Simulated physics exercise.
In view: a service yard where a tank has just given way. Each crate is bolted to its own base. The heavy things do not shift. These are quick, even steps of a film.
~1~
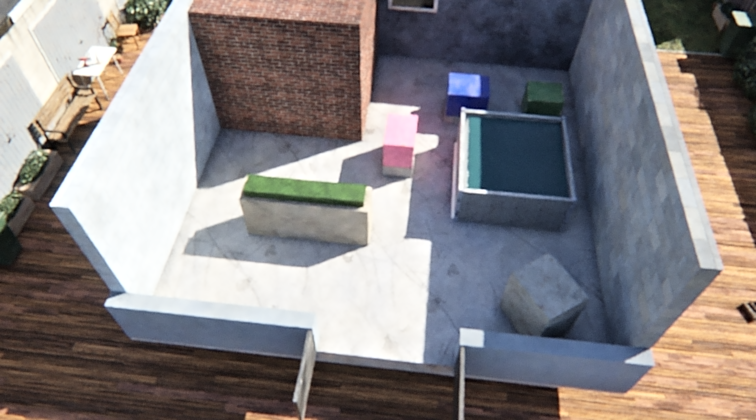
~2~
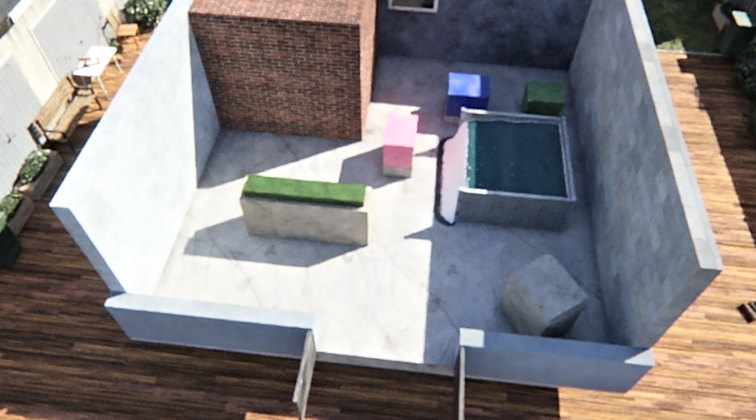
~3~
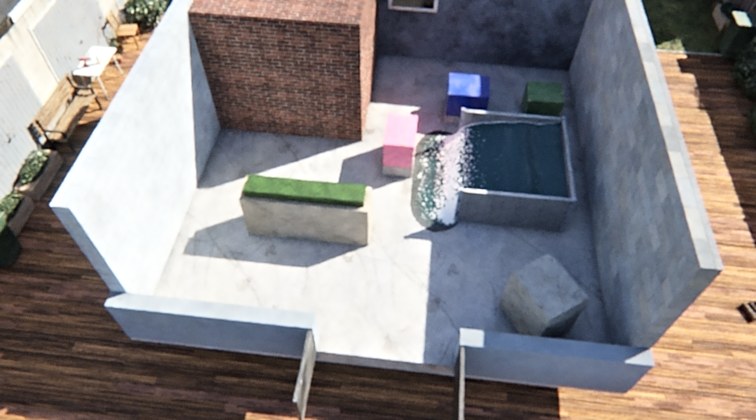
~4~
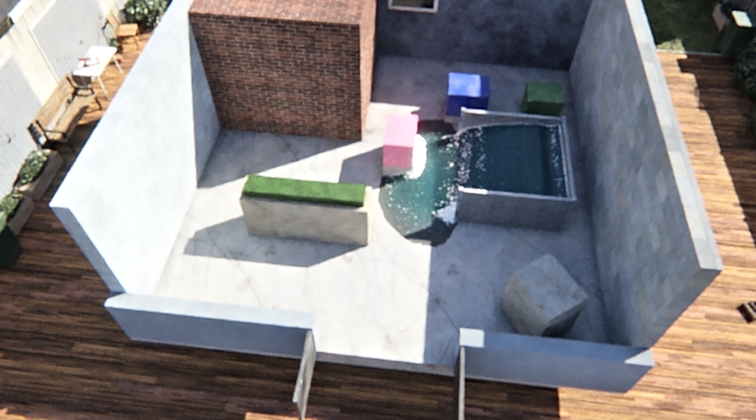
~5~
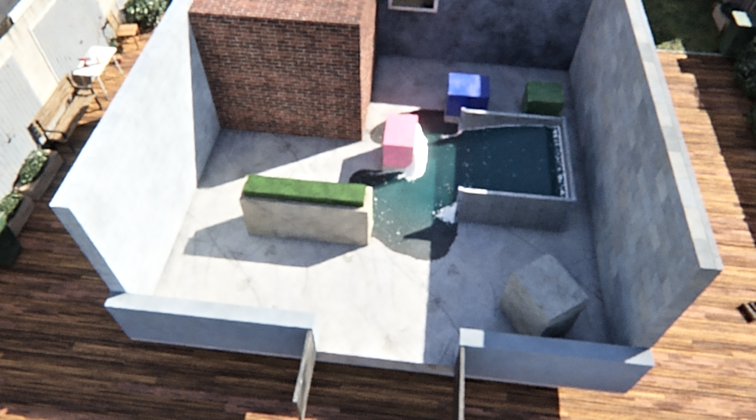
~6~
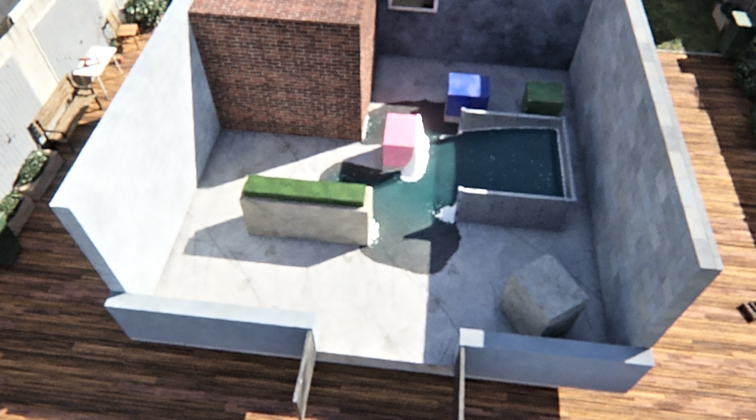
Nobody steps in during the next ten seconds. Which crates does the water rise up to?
One by one: The blue crate escapes dry; the pink crate is wetted; the green crate is wetted.
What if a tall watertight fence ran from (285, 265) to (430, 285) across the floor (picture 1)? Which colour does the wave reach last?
I say the green-painted one.
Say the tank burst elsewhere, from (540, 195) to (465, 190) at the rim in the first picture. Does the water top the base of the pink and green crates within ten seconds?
Pink keeps dry; green is topped.
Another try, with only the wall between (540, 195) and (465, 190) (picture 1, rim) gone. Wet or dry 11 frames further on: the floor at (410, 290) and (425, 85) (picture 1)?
In turn: Covered, not flooded.
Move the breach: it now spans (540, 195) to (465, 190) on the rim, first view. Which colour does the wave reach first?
It is the green crate.
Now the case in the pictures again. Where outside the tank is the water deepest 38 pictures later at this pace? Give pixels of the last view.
Around (563, 75).
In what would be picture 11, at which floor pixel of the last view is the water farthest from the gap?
Near (197, 189).
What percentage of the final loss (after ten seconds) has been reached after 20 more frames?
About 40 per cent.
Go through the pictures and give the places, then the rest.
In the first picture, still water in the water tank at (514, 155).
In the second picture, the front is at (451, 223), out from the gap at (460, 168).
In the third picture, water pours out at (460, 171) and has run to (433, 227).
In the fourth picture, water pours out at (460, 172) and has run to (411, 236).
In the fifth picture, the front is at a hidden place, out from the gap at (460, 172).
In the sixth picture, water pours out at (460, 172) and has run to a hidden place.
A moment on, water covers 35 % of the floor; the blue crate water round its plinth, the pink crate water round its plinth, the green crate not reached.
Next, water covers 55 % of the floor; the blue crate water round its plinth, the pink crate water round its plinth, the green crate not reached.
Then, water covers 70 % of the floor; the blue crate water round its plinth, the pink crate water round its plinth, the green crate water round its plinth.
Later, water covers 85 % of the floor; the blue crate water round its plinth, the pink crate water round its plinth, the green crate water round its plinth.
In the end, water covers 100 % of the floor; the blue crate stayed above the water, the pink crate was topped, the green crate was topped.
